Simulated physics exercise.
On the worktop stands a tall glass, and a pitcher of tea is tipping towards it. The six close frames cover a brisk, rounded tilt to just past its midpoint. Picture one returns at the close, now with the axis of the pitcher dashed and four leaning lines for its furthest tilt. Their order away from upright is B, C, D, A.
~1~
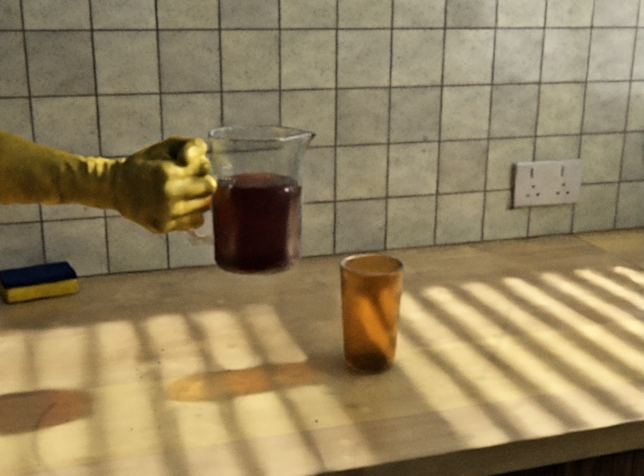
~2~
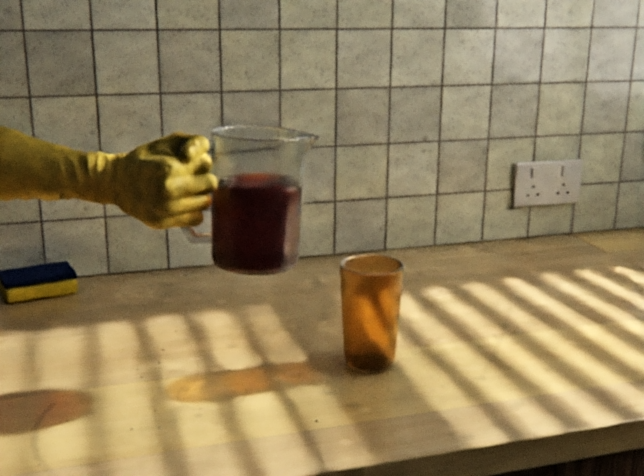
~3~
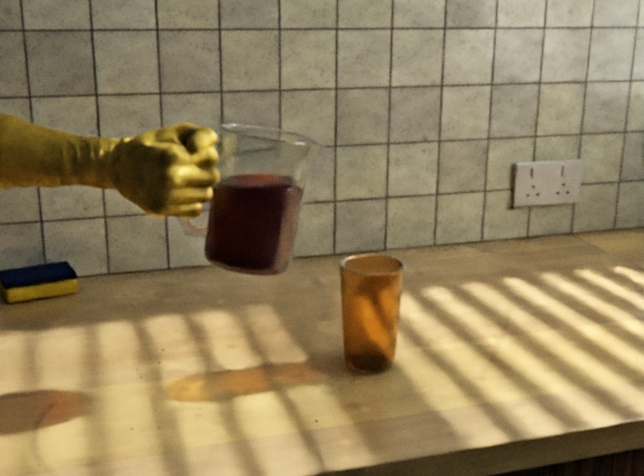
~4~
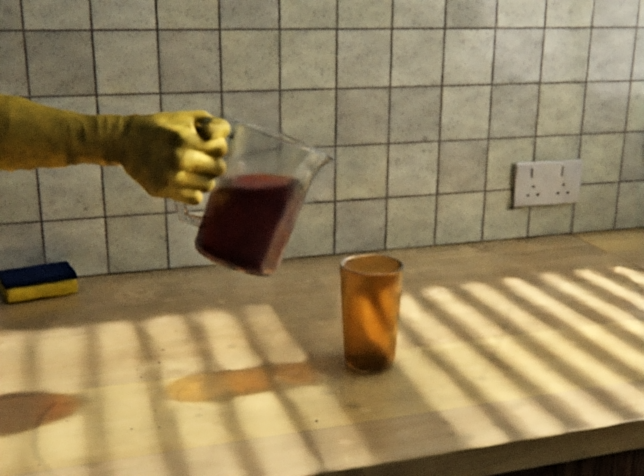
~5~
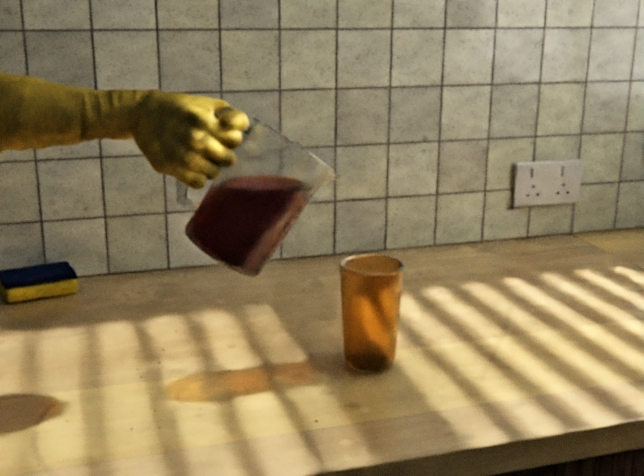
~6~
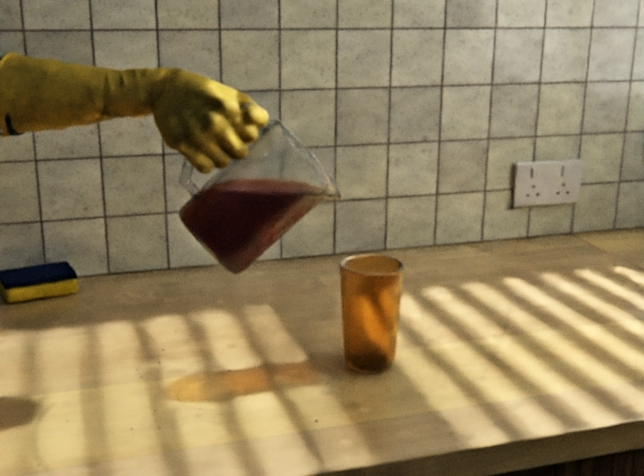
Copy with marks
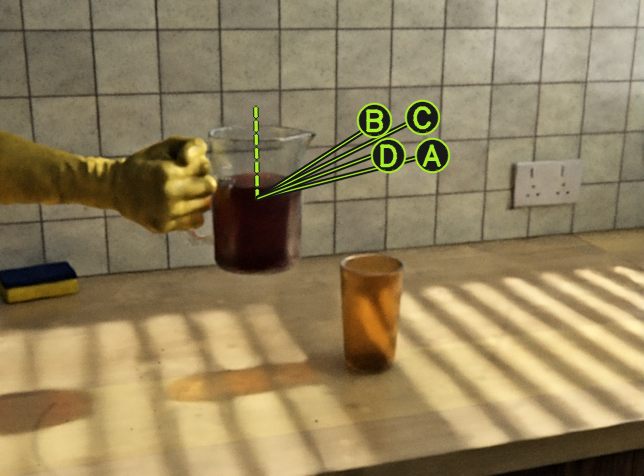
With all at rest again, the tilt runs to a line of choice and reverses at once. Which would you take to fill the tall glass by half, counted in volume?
C.
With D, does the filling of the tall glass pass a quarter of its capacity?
Yes.
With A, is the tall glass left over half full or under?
Over.
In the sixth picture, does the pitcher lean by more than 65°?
No.
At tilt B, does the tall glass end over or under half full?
Under half.
On the marked copy, A at (415, 158); B at (361, 132); C at (407, 124); D at (370, 156).
For tilt A, the tall glass ends with about 86 % of what it can hold; 5 % of the tea is spilt.
For tilt B, the tall glass ends with about 28 % of what it can hold.
For tilt C, the tall glass ends with about 47 % of what it can hold.
For tilt D, the tall glass ends with about 70 % of what it can hold.
